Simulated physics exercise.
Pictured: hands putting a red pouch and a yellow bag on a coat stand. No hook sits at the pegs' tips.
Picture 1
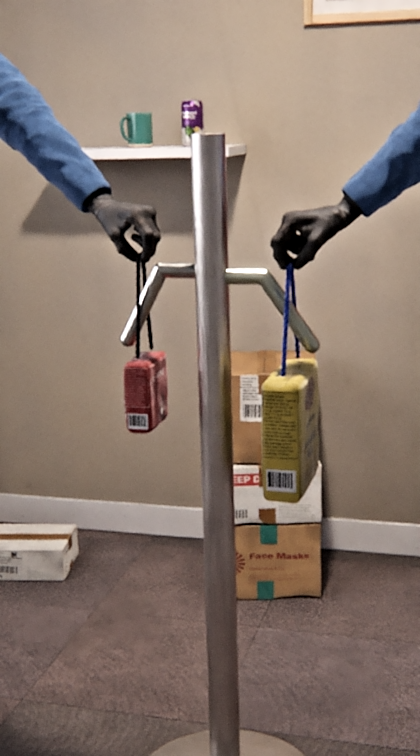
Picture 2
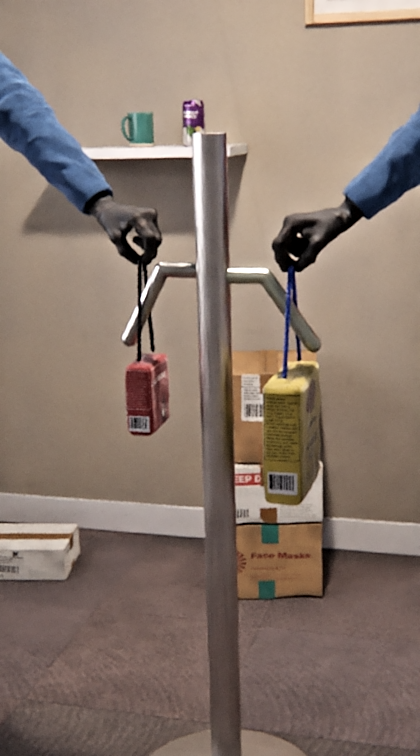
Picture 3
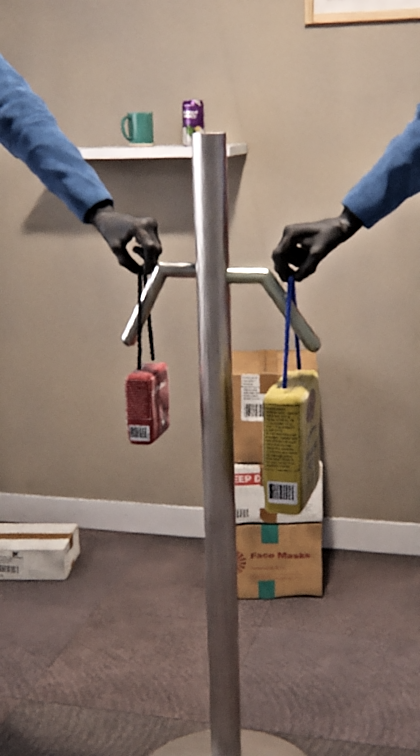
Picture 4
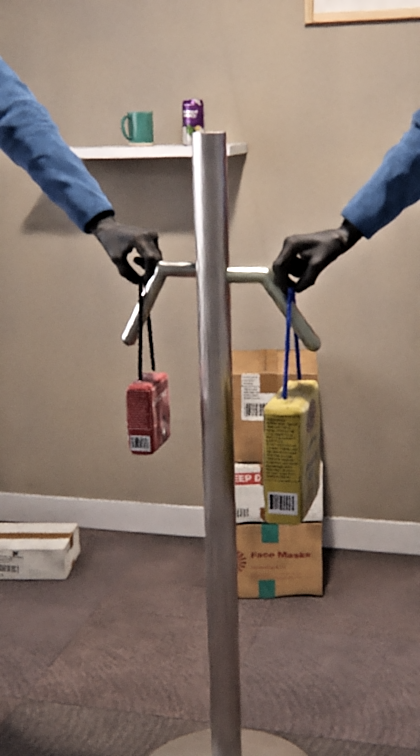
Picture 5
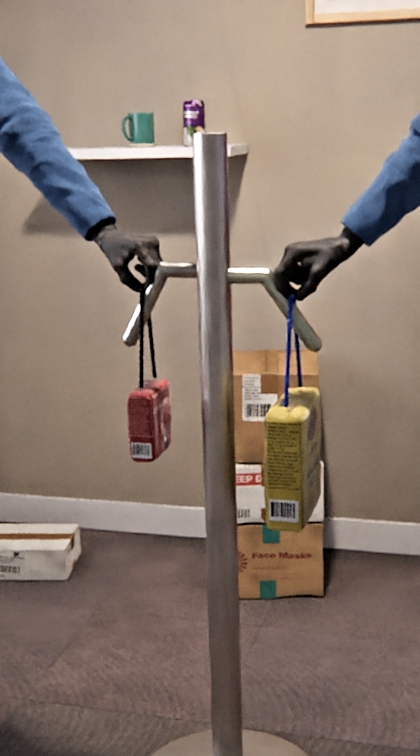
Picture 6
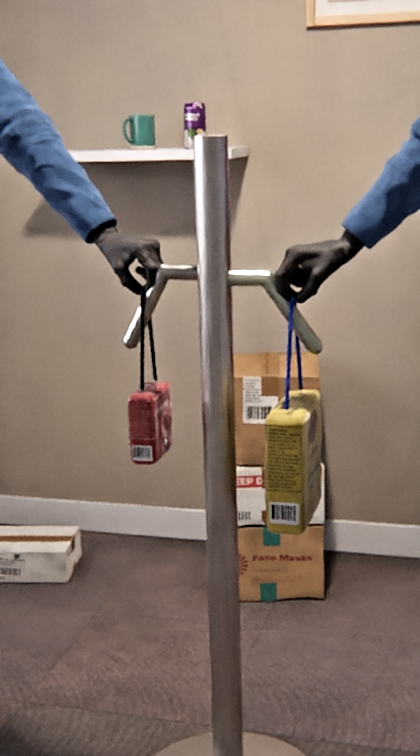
Two gloved hands lowering a red pouch and a yellow bag by their cords beside the sloping pegs of a metal stand.
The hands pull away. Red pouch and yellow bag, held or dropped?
The red pouch comes free; the yellow bag comes free.
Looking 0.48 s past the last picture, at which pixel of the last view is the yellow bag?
By that point its middle has reached (281, 749) in the last view.
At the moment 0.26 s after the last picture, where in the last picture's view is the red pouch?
(155, 517).
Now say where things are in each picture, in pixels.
Red pouch (147, 391); yellow bag (292, 429); left peg tip (128, 340); right peg tip (312, 345), in the first frame.
Red pouch (148, 394); yellow bag (293, 432), in the second frame.
Red pouch (148, 403); yellow bag (293, 441), in the third frame.
Red pouch (149, 413); yellow bag (293, 451), in the fourth frame.
Red pouch (150, 420); yellow bag (294, 458), in the fifth frame.
Red pouch (151, 422); yellow bag (295, 461); left peg tip (131, 341), sloping steeply down; right peg tip (315, 347), sloping steeply down, in the sixth frame.
Then, 0.26 s on from there, red pouch falling near (155, 517); yellow bag falling near (296, 557).
Then, 0.48 s on from there, red pouch on the floor; yellow bag on the floor near (281, 749).
Then, 0.72 s on from there, red pouch on the floor; yellow bag on the floor.
In the end, red pouch on the floor; yellow bag on the floor. The red pouch comes down and the yellow bag slips off its peg.
